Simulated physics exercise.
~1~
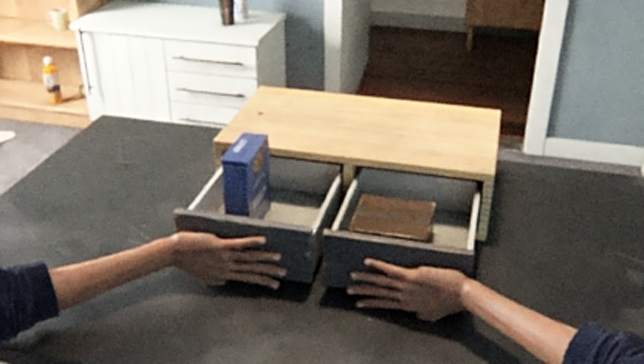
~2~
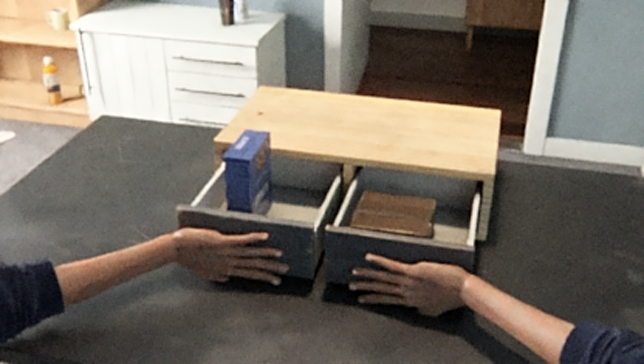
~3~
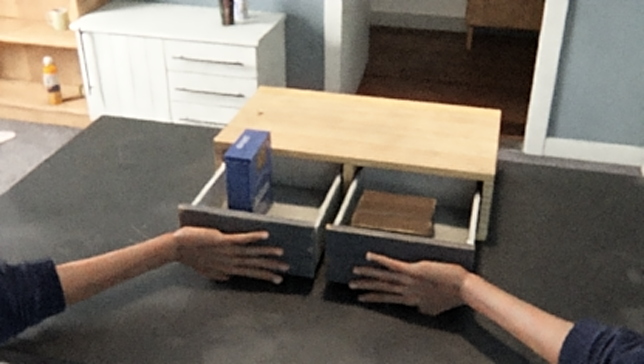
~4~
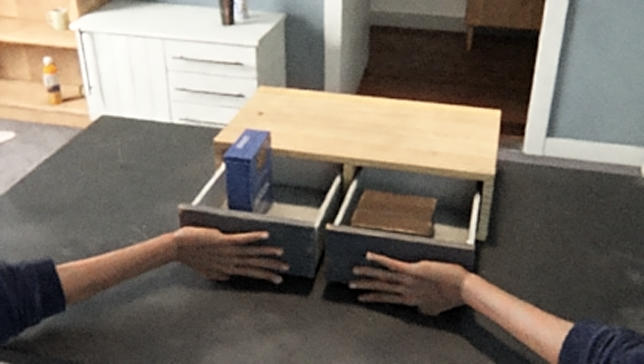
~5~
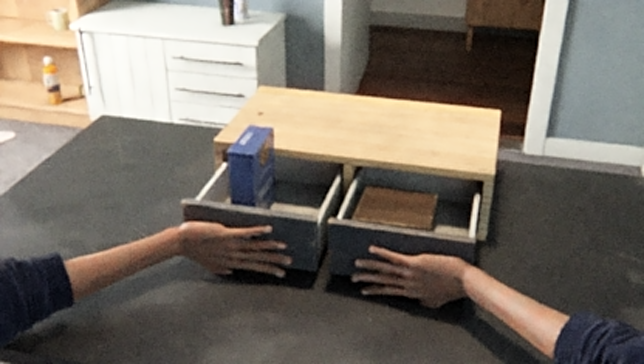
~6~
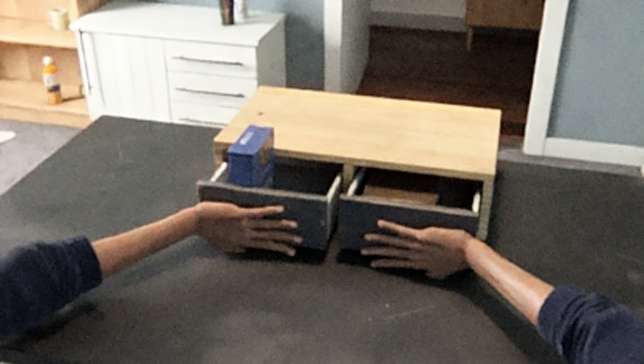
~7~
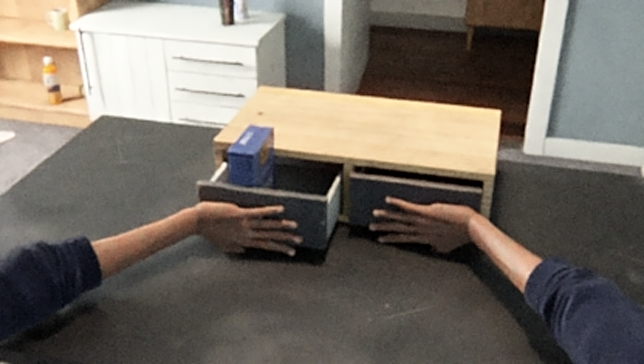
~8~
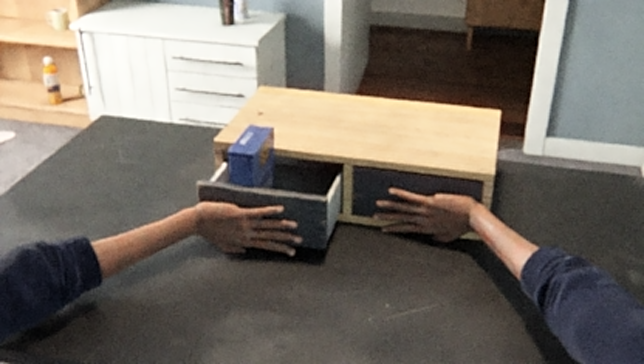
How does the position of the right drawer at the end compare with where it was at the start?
At the start the right drawer was pulled out toward the viewer with the brown box showing inside. By the end it had been pushed back into the chest and was shut.
